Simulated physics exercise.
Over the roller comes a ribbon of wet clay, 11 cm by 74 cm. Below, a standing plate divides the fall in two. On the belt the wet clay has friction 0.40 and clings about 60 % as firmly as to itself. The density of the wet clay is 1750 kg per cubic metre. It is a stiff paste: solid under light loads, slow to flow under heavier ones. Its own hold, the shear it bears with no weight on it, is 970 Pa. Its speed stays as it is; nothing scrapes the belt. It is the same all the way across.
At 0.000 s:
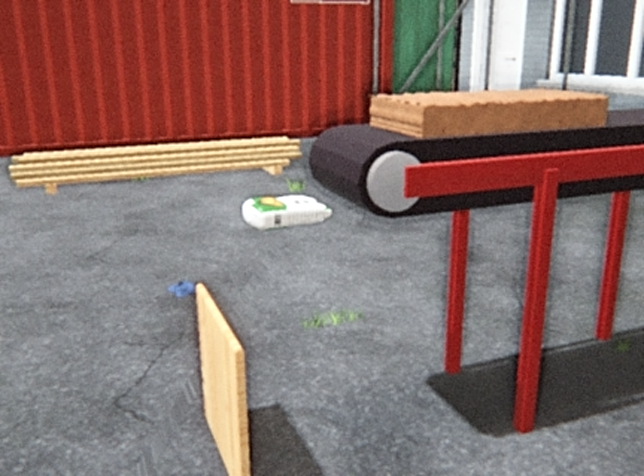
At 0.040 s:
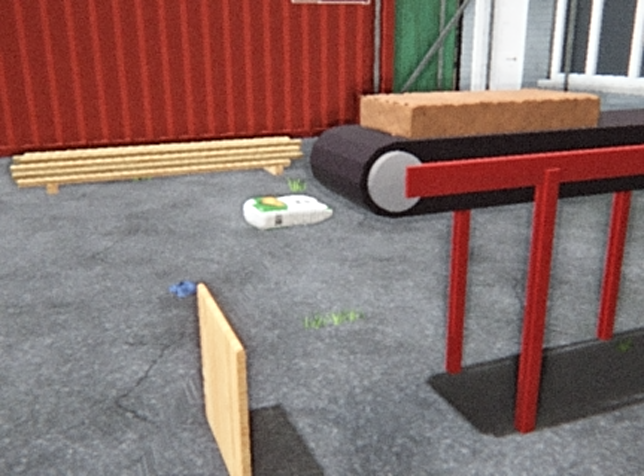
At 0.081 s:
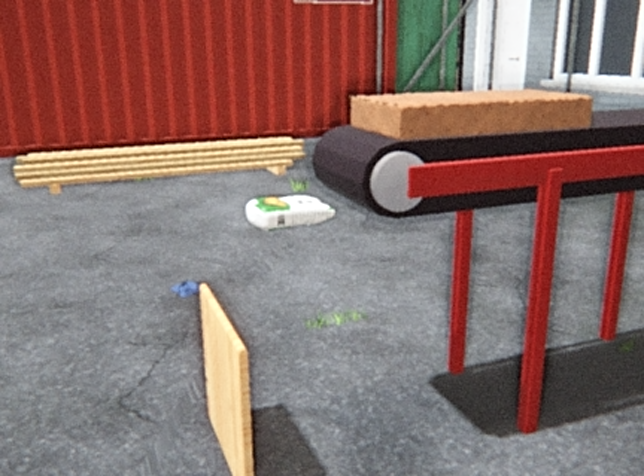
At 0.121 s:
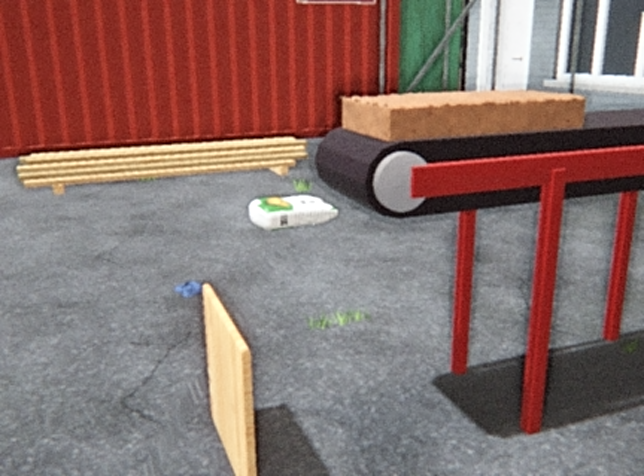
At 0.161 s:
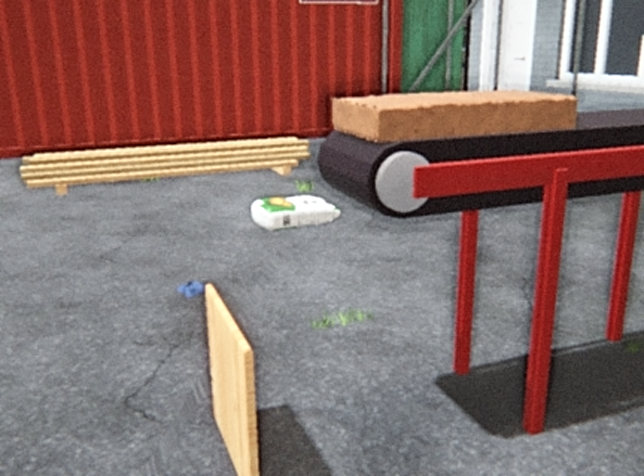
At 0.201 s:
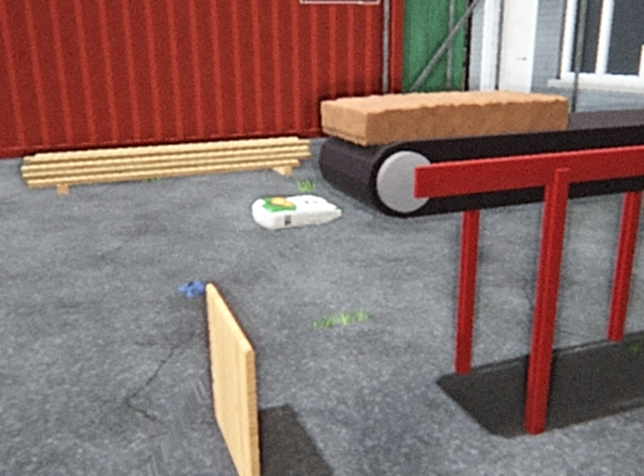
In a paved yard in front of a red corrugated wall, a long brown block lies on a dark conveyor belt with red supports, near a standing wooden board. The block slides slowly left along the belt, and by the end its left end reaches out over the rounded roller, still in one piece.
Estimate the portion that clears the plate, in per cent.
Expect roughly 1 %.
By 0.41 s, 0 % is beyond the plate's line.
By 0.66 s, 0 % is beyond the plate's line.
By 0.91 s, 0 % is beyond the plate's line.
By 1.16 s, 1 % is beyond the plate's line.
By 2.34 s, at the end, 1 % is beyond the plate's line.
